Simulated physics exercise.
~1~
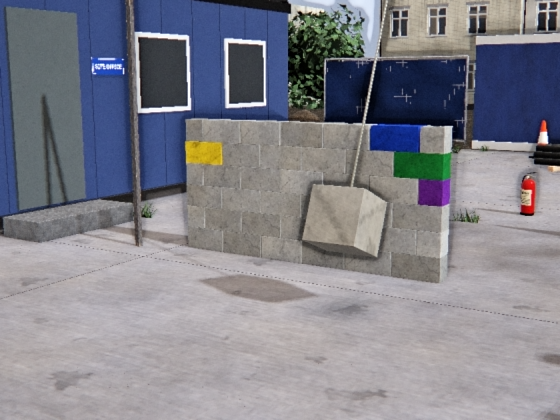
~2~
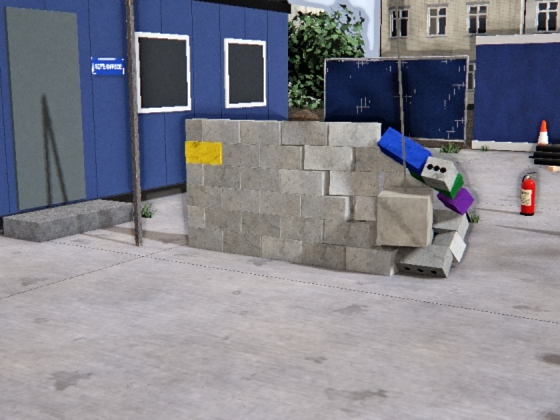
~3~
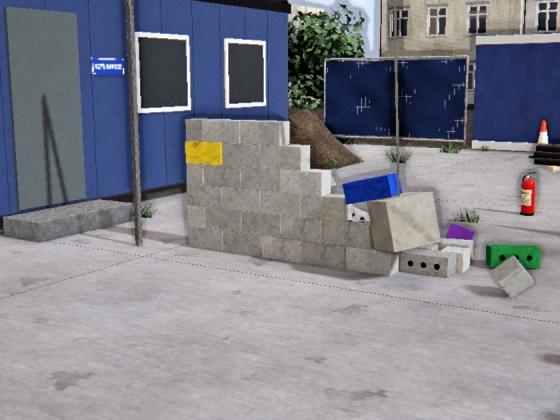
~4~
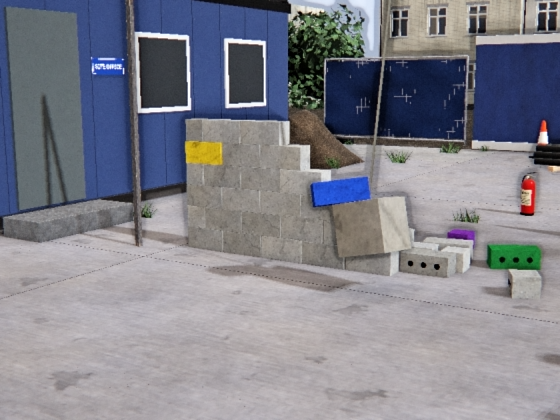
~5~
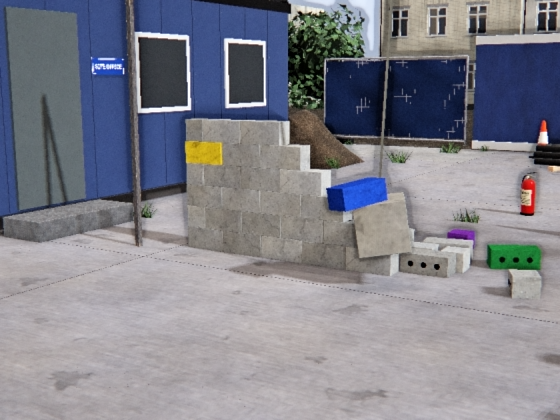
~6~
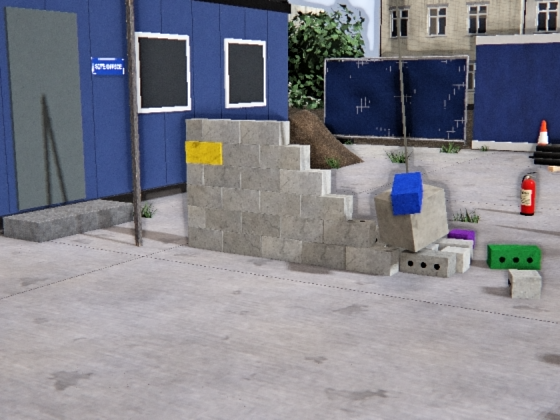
A hanging block swings into a concrete wall, toppling its right end, and keeps swaying.
